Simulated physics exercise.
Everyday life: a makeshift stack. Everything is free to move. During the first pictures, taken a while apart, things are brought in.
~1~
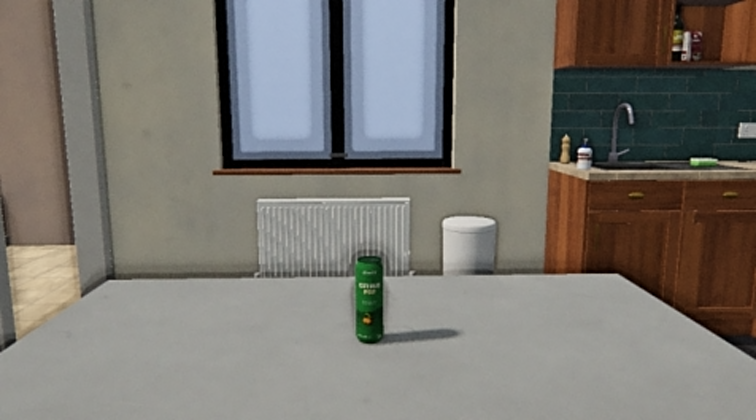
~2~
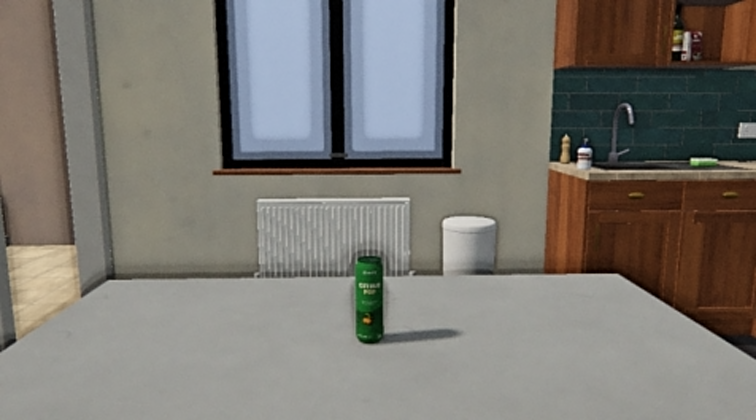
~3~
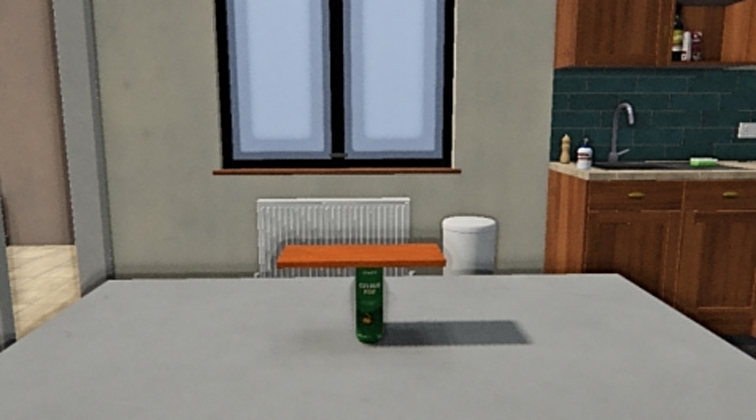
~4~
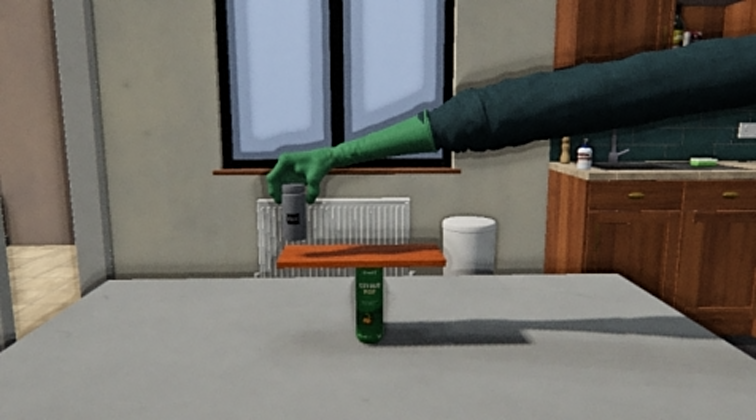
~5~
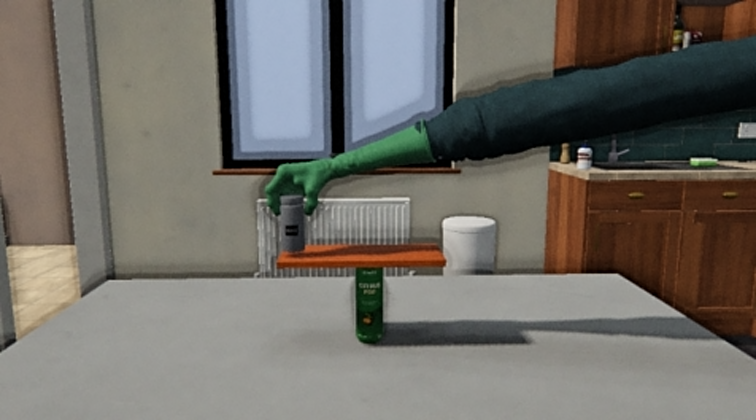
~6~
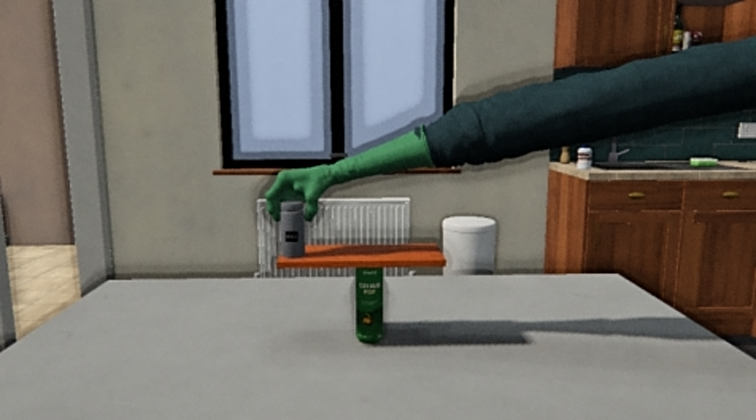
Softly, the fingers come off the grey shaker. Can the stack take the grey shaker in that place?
Ah, it fails to stay steady this time.
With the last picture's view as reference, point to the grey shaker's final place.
I'd point to roughly (284, 338).
Then, 0.50 s after the last picture, grey shaker now fallen; orange board tipped 54° from how it was.
Then, 0.90 s after the last picture, orange board now fallen; green can tipped 17° from how it was.
Then, 1.10 s after the last picture, green can now fallen.
By the end, fallen, orange board, green can and grey shaker. Seen from the same camera at the end, grey shaker near (284, 338). The stack loses its balance.
